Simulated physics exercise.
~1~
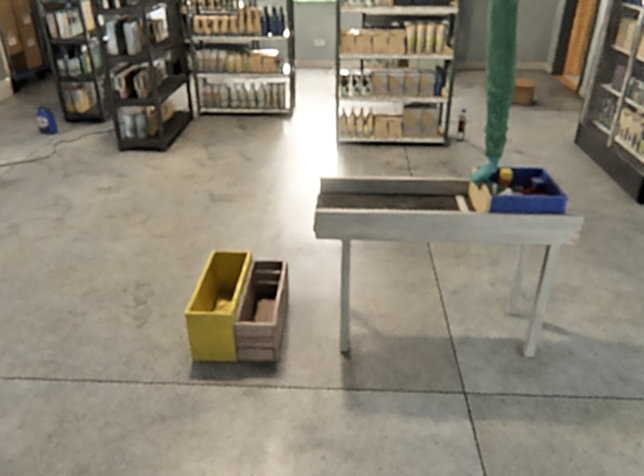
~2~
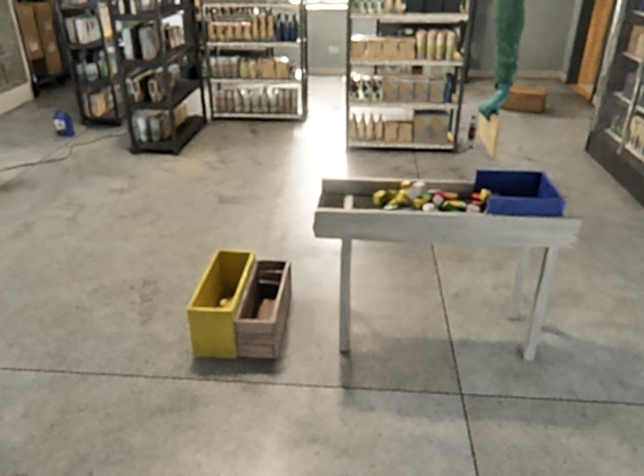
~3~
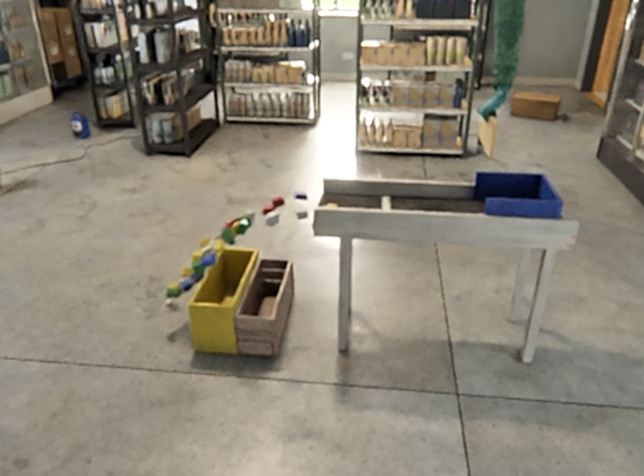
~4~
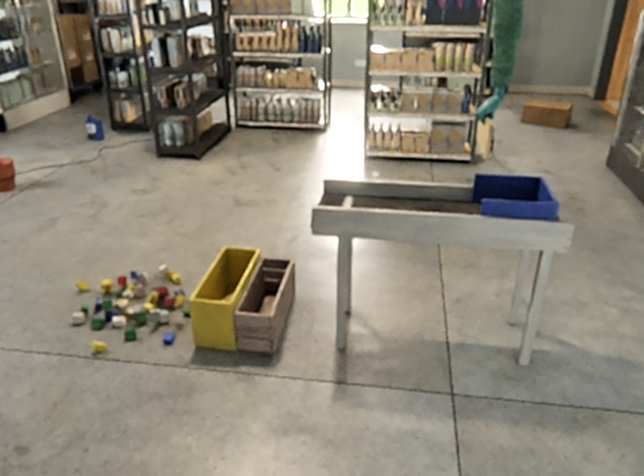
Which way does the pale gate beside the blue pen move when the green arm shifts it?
The gate moves up, lifted clear of the belt by the green arm.
